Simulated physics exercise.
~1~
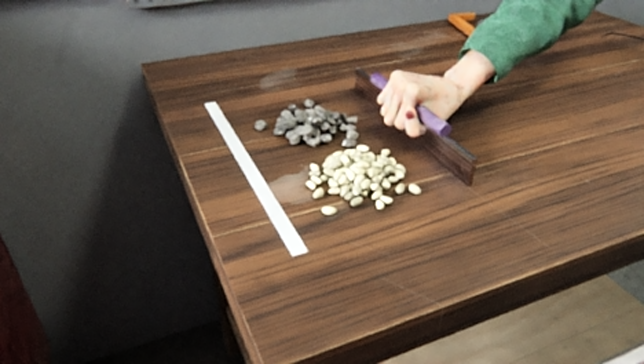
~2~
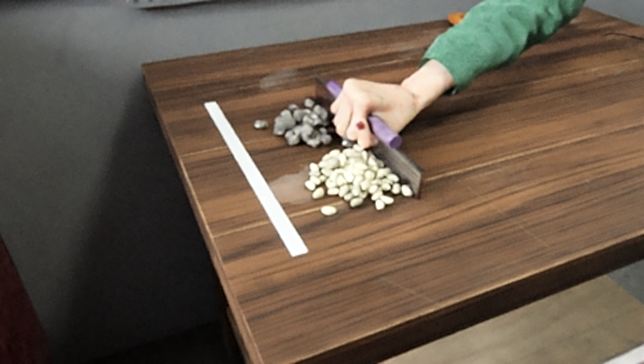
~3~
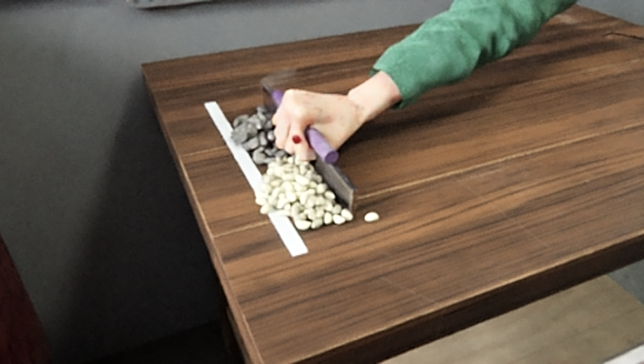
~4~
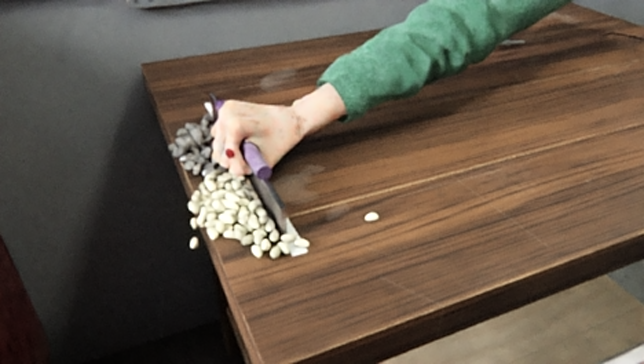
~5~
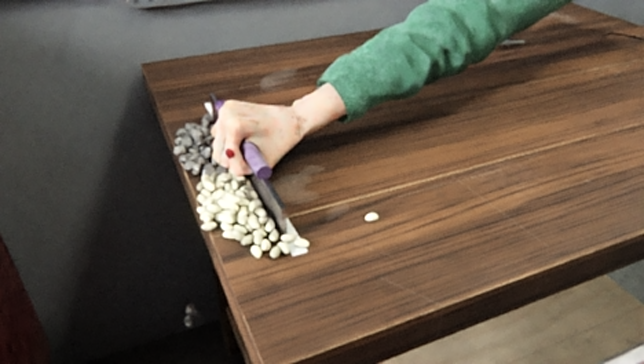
On a wooden table, a hand scrapes dark and pale bits left, spilling a few.
